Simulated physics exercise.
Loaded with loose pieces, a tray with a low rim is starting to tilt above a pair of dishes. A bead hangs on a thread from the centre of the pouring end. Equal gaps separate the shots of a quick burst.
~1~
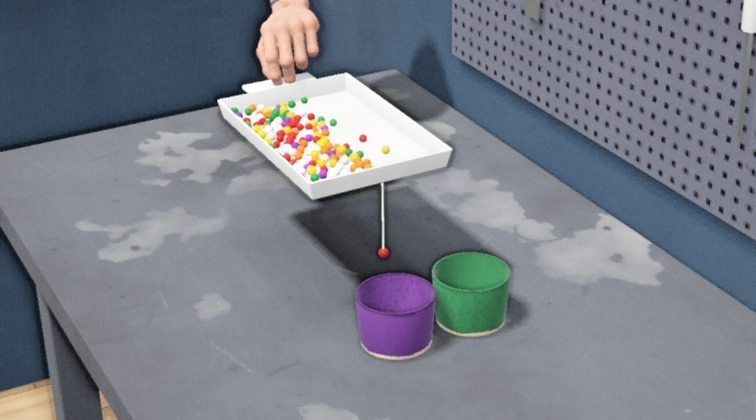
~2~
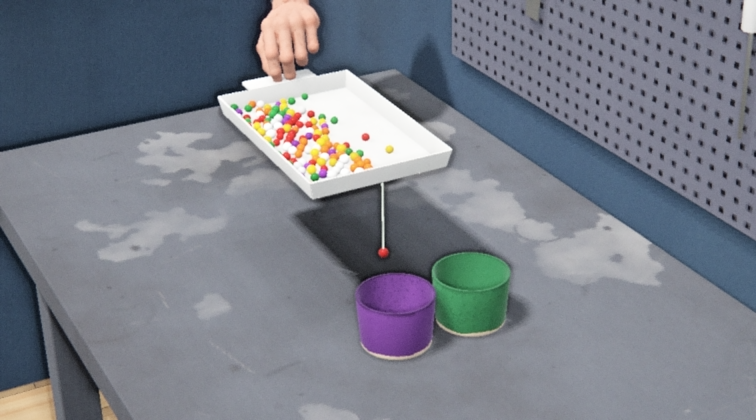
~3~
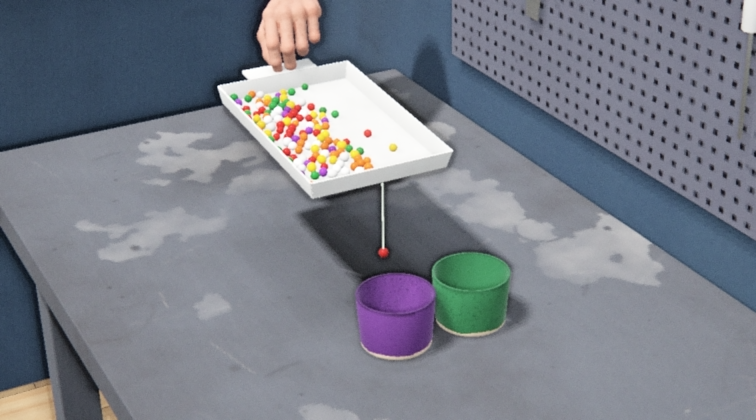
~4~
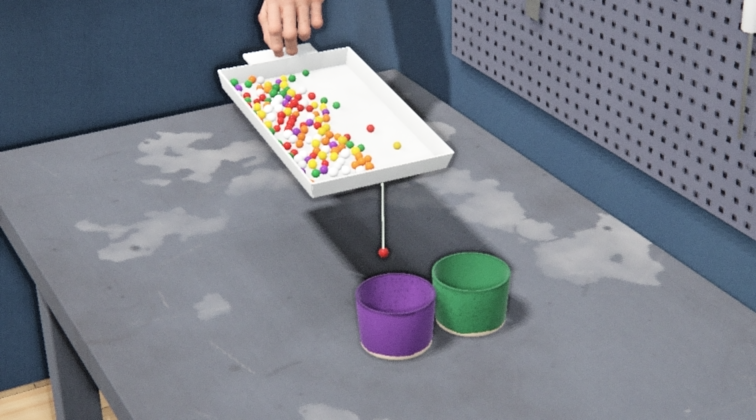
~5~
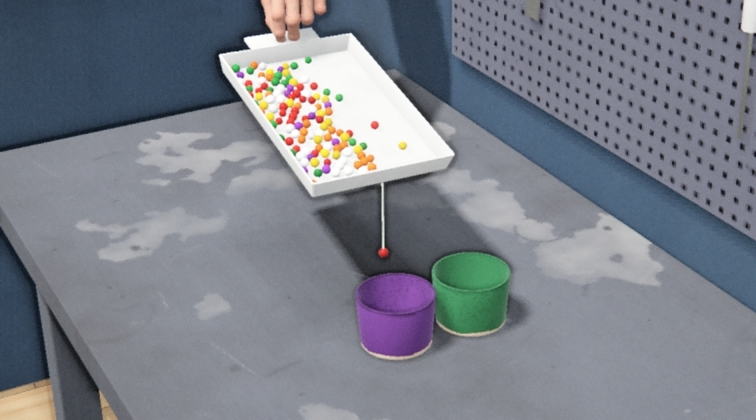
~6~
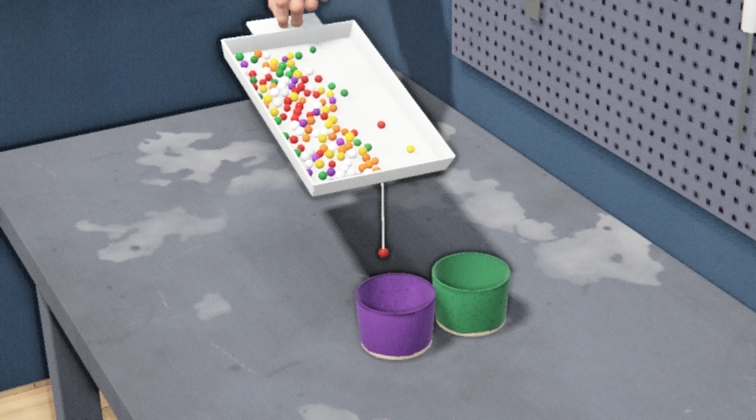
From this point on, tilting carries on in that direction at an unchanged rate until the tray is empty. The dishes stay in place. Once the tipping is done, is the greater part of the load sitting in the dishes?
Yes, the greater part is in the dishes.
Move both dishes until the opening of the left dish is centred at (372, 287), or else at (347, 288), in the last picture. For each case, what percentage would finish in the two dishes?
Roughly 80% the first time and 50% the second time.
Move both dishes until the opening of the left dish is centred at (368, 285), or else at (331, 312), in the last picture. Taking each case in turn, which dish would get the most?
Taking the places in turn, it's the right side and then the right side.
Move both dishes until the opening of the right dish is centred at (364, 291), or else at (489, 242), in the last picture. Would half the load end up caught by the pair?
Held in all, by try: A smaller portion, then a smaller portion.
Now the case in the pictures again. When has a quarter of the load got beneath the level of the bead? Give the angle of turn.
My estimate is some 85 degrees.
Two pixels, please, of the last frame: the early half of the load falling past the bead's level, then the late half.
Initially about (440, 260); subsequently about (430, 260).
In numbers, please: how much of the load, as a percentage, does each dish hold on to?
Left dish: Around 30 in a hundred; right dish: Around 50 in a hundred.
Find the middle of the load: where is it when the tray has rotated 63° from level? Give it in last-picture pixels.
About (395, 165).
Just after the last frame, tray tipped steeply; the larger part on the tray; just a few in the left dish; just a few in the right dish; about a tenth in the air.
A moment on, tray tipped past a quarter turn; about a tenth on the tray; roughly a quarter in the left dish; roughly a third in the right dish; about a tenth outside both; about a tenth in the air.
Further on, tray tipped past a quarter turn; roughly a third in the left dish; roughly half in the right dish; about a tenth outside both.
When it is over, tray tipped past a quarter turn; roughly a third in the left dish; roughly half in the right dish; about a tenth outside both.
